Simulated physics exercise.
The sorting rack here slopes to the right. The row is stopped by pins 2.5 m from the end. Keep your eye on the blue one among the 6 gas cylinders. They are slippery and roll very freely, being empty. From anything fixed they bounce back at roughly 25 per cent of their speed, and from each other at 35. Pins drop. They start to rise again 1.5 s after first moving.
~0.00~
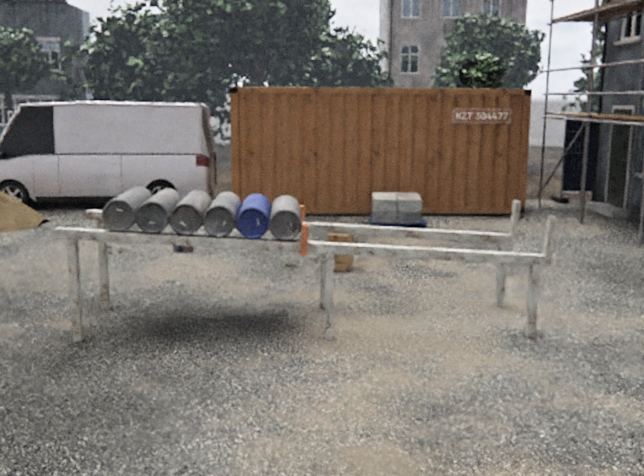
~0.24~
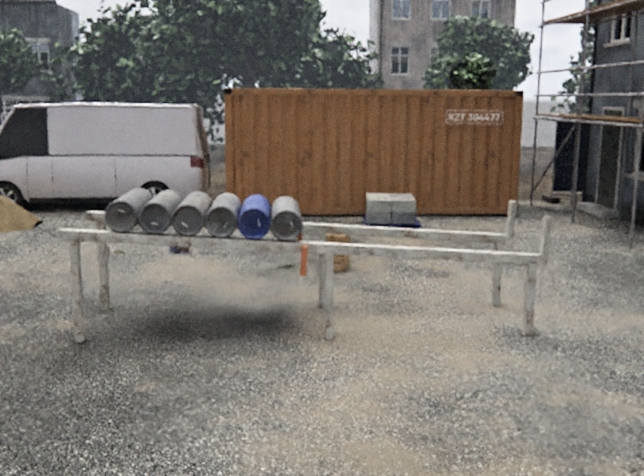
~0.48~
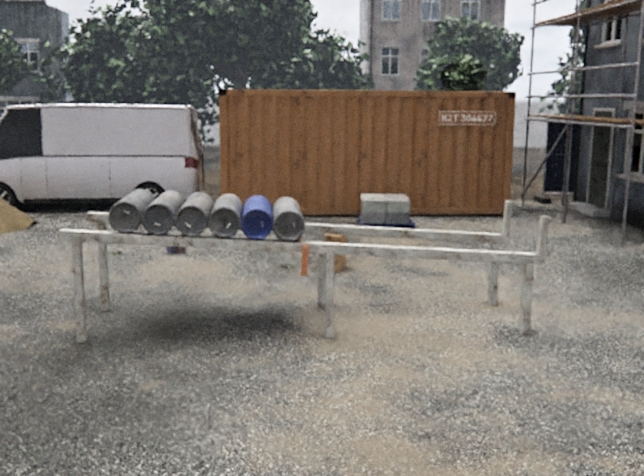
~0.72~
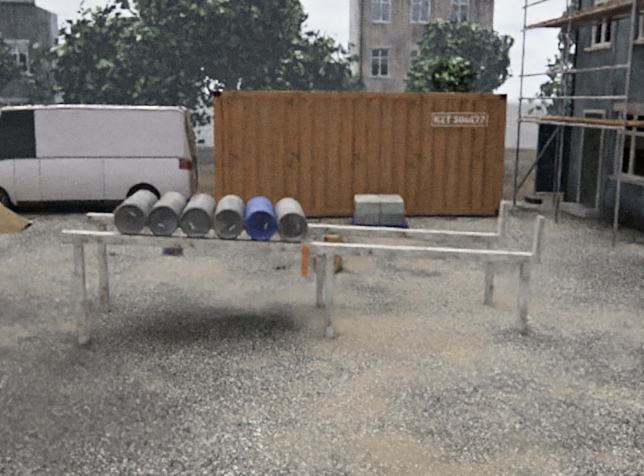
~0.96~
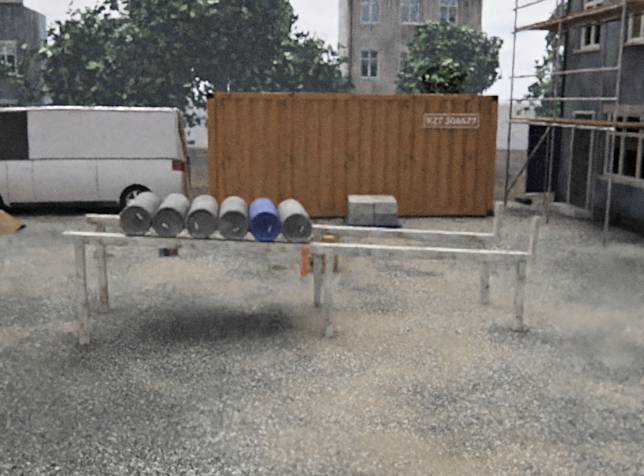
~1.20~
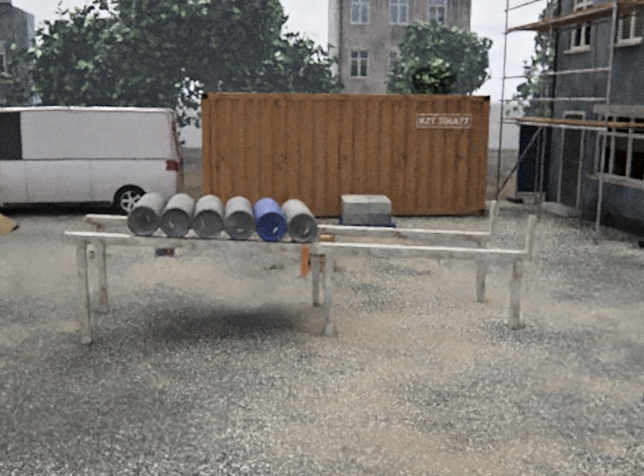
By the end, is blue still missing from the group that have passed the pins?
Yes, it is held back.
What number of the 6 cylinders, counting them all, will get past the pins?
Count of them: 1.
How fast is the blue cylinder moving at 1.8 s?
Its speed is roughly 0.0 m/s.
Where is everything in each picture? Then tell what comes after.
In the first frame, blue (252, 224); pins up; the rack falls 3°.
In the second frame, blue (254, 224); pins down.
In the third frame, blue (257, 225); pins down.
In the fourth frame, blue (261, 226); pins down; the first has rolled 5 cm.
In the fifth frame, blue (265, 227); pins down; the first has rolled 10 cm.
In the sixth frame, blue (272, 227); pins down; the first has rolled 15 cm.
By 1.8 s, blue is on the rails, 20 cm above the pins; 1 below the pins.
By 2.5 s, blue as before; 1 below the pins.
By 3.3 s, blue as before; 1 below the pins.
Finally (4.2 s), blue is on the rails, 20 cm above the pins; 1 below the pins.
